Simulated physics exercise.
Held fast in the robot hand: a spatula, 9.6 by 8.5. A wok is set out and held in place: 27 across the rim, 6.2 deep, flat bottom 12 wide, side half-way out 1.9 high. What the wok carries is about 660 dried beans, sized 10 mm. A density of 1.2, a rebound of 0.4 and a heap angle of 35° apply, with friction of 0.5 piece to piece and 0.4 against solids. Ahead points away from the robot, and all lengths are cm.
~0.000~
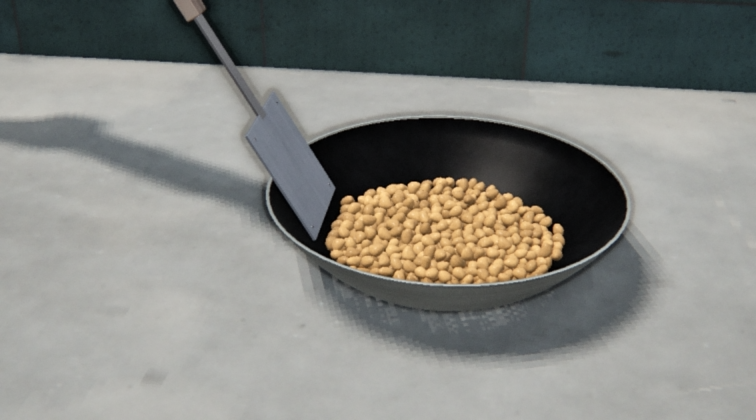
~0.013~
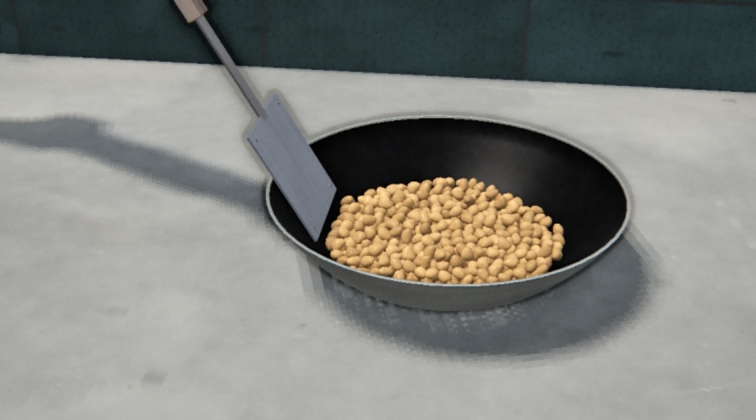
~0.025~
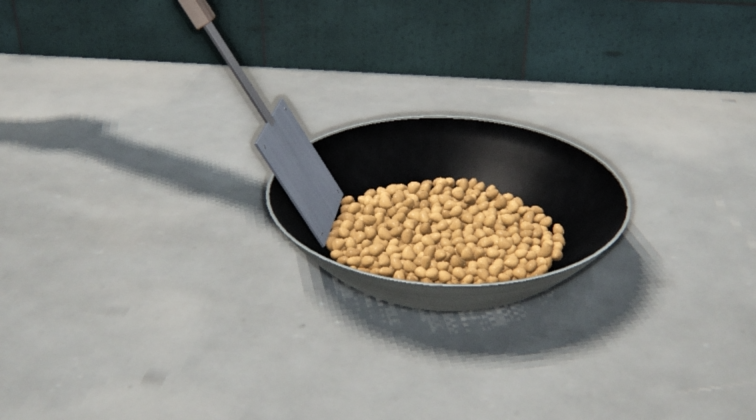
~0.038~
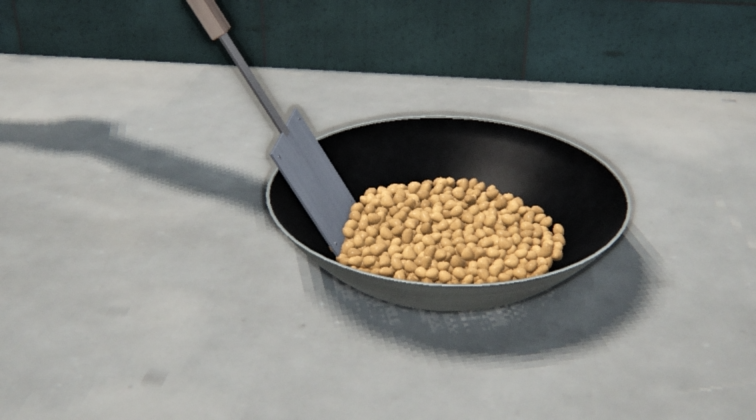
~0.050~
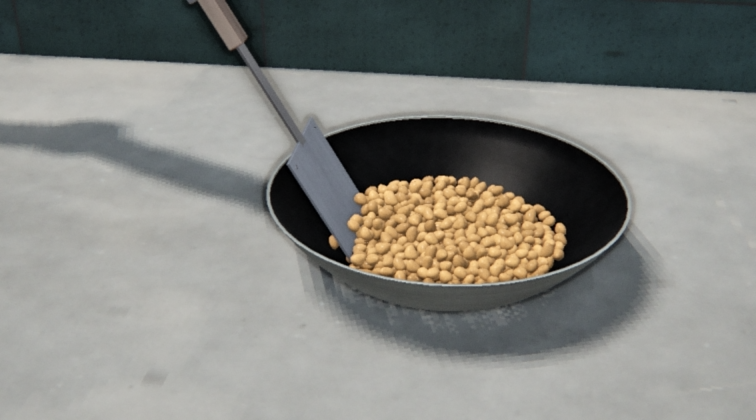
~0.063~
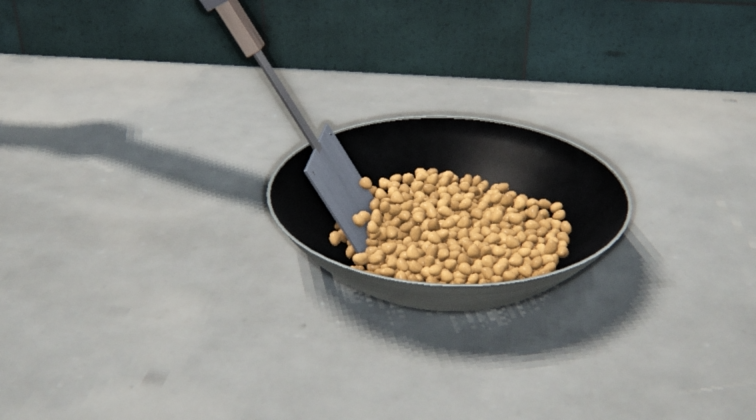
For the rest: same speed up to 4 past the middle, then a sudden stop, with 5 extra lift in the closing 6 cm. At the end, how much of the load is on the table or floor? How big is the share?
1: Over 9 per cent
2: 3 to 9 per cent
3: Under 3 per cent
3 to 9 per cent.
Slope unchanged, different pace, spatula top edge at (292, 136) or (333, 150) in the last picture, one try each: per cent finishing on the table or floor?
Near 0 per cent in the first try and near 10 per cent in the second.
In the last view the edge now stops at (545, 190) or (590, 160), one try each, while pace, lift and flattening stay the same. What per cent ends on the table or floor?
20 % and 40 %.
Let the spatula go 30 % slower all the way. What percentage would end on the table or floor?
I'd reckon close to 0 per cent.
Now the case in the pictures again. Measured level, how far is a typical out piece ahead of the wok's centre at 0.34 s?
Roughly 20 cm.
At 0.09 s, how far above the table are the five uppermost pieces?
I'd put it close to 7 cm.
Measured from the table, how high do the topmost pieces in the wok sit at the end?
It reaches roughly 6.5 cm.
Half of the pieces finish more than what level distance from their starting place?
I'd guess close to 4 centimetres.
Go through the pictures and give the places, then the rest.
The first picture shows spatula top edge at (260, 113), sloping 60°; upper third of the load around (444, 231), from x 330 to 560, top at y 185; 656 in the wok.
The second picture shows spatula top edge at (261, 114), sloping 60°; upper third of the load around (444, 231), from x 330 to 560, top at y 185.
The third picture shows spatula top edge at (269, 120), sloping 60°; upper third of the load around (444, 231), from x 330 to 560, top at y 185.
The fourth picture shows spatula top edge at (283, 130), sloping 60°; upper third of the load around (445, 231), from x 335 to 560, top at y 185.
The fifth picture shows spatula top edge at (300, 139), sloping 60°; upper third of the load around (442, 229), from x 335 to 560, top at y 180.
The sixth picture shows spatula top edge at (316, 146), sloping 60°; upper third of the load around (444, 225), from x 335 to 565, top at y 175; 656 in the wok.
By 0.09 s, sloping 60°, highest piece 9 above the table; 656 in the wok.
By 0.12 s, sloping 60°, highest piece 11 above the table; 655 in the wok, 1 on the blade or in flight.
By 0.34 s, sloping 60°, highest piece 17 above the table; 620 in the wok, 21 on the table or floor, 15 on the blade or in flight.
By 1.39 s, sloping 60°, highest piece 7 above the table; 620 in the wok, 36 on the table or floor.
Final count, 620 in the wok, 36 on the table or floor. That is 5 % on the table or floor.
